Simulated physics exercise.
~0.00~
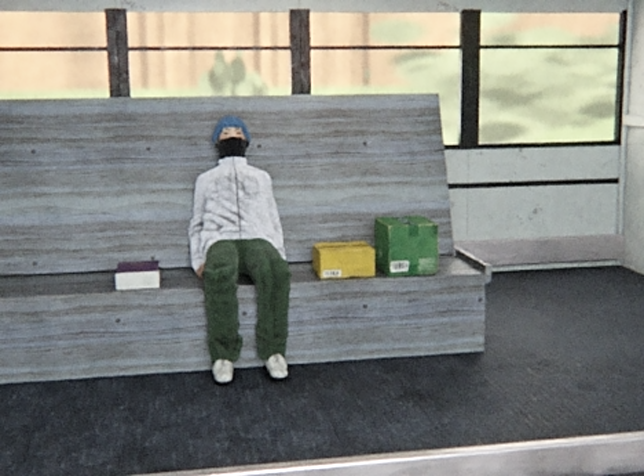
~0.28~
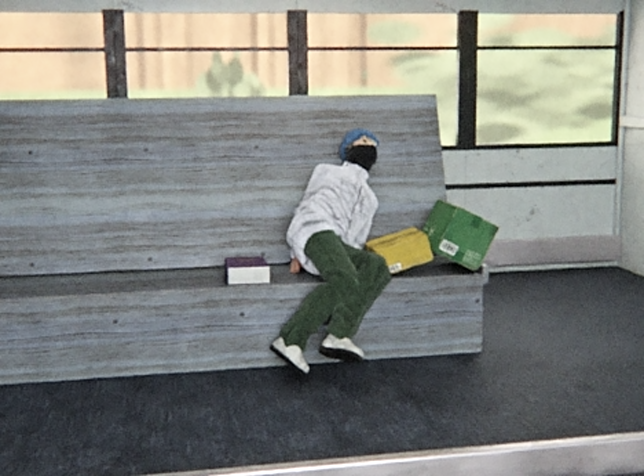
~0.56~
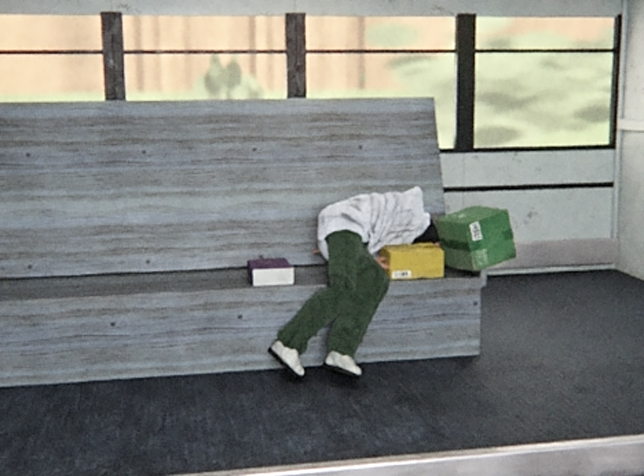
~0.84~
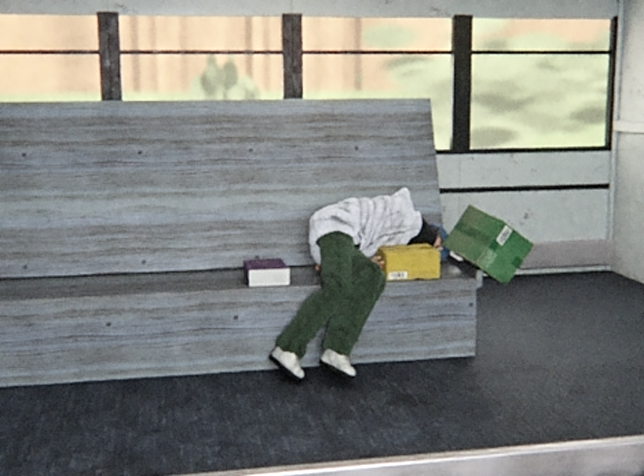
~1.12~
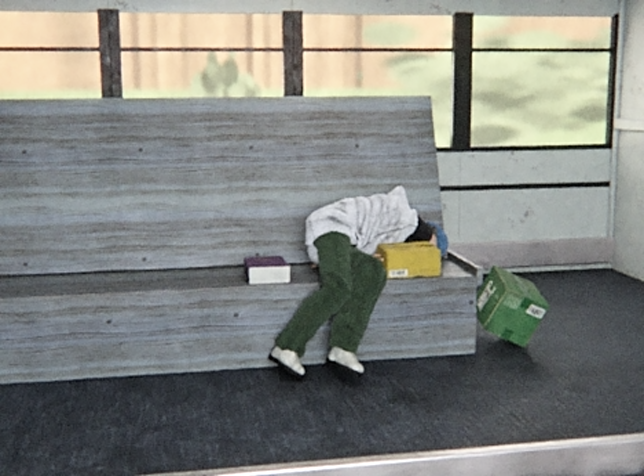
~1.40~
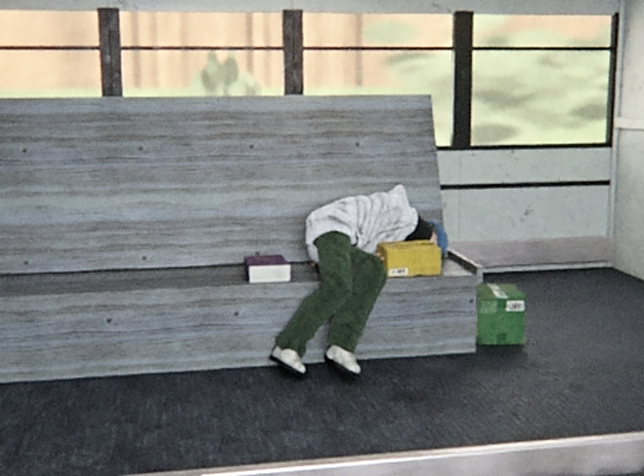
The footage shows a limp passenger on a grey bench sliding right with a purple-and-white box, a yellow carton and a green box, then slumping sideways over the carton as the green box tumbles off the right end and settles on the floor, the others staying on the bench.
